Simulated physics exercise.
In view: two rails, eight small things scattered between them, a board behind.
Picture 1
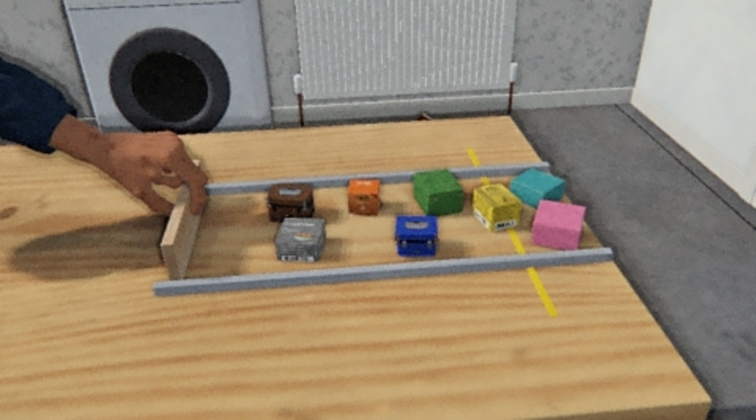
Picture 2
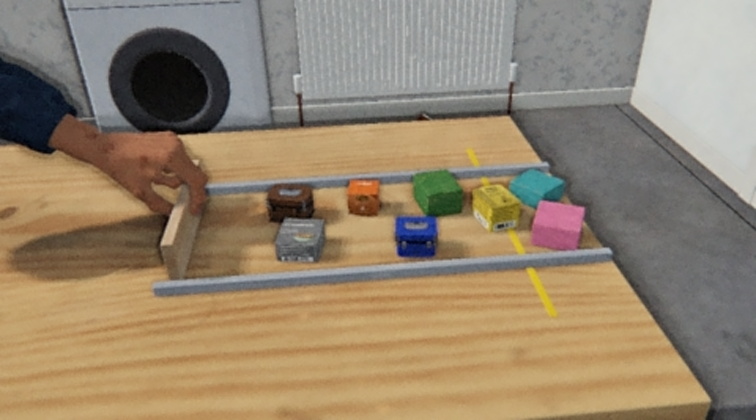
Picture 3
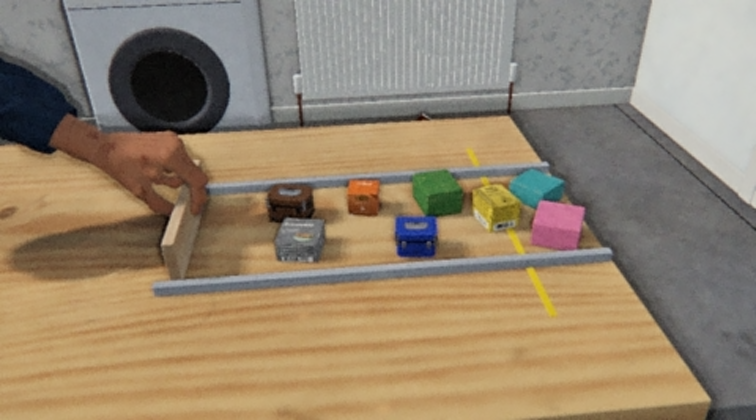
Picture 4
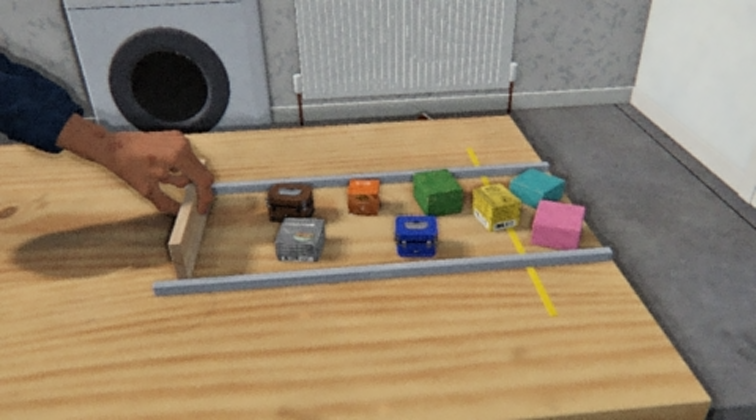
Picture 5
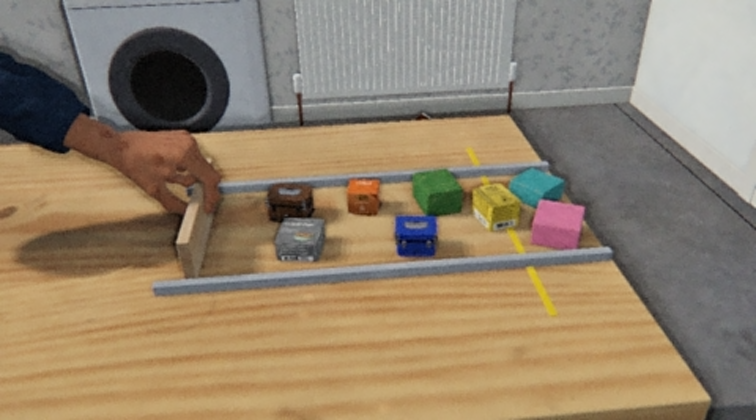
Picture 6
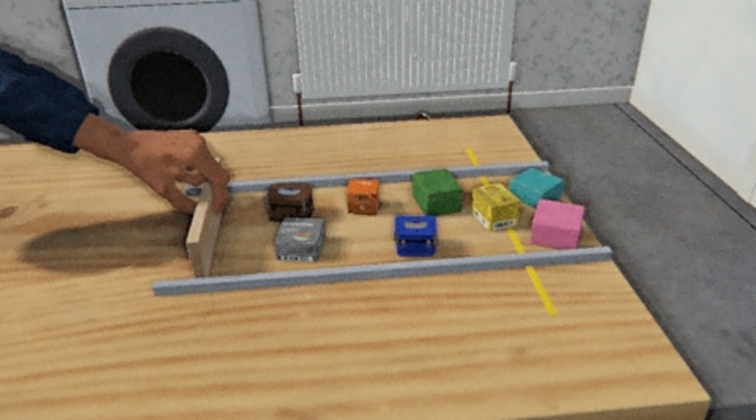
On a wooden table, a hand held a small board upright behind several colourful little boxes lying between two rails, then slid it slowly a short way right, while the boxes stayed still.
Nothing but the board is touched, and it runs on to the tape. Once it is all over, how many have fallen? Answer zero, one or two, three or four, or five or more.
When it is over, three or four have fallen.
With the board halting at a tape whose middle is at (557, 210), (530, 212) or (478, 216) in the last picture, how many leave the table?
Those tries give 6, 6 and 2.
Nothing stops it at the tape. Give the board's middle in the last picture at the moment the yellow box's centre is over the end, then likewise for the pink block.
(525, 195) and (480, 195), roughly.
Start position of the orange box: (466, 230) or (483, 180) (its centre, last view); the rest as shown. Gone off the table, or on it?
The orange box drops away, then drops away.
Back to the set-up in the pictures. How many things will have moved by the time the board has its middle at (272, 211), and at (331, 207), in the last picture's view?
1 and 3.
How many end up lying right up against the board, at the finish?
2 of them.
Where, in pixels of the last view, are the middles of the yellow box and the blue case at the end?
The yellow box comes to rest at (560, 200), and the blue case comes to rest at (578, 227).
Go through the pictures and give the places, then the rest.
In the first picture, turquoise block (537, 189); pink block (558, 226); yellow box (496, 208); board (187, 217); tape (503, 215).
In the second picture, pink block (558, 226); blue case (416, 238).
In the third picture, yellow box (495, 208); board (187, 217).
In the fourth picture, turquoise block (537, 189); brown case (291, 204).
In the fifth picture, pink block (558, 225); grey box (301, 240).
In the sixth picture, turquoise block (536, 189); pink block (558, 225); yellow box (495, 207); board (209, 215); tape (502, 214).
A little later, none off yet; turquoise block at rest near (536, 189); pink block at rest near (558, 225); yellow box at rest near (495, 207).
Next, none off yet; turquoise block at rest near (536, 189); pink block at rest near (558, 225); yellow box shifted a little near (516, 207).
Later still, none off yet; turquoise block tilted a little near (573, 186); pink block shifted a little near (583, 226); yellow box shifted about its own width near (537, 204).
When it is over, the number that fall off is three or four; down, green block, pink block and turquoise block.
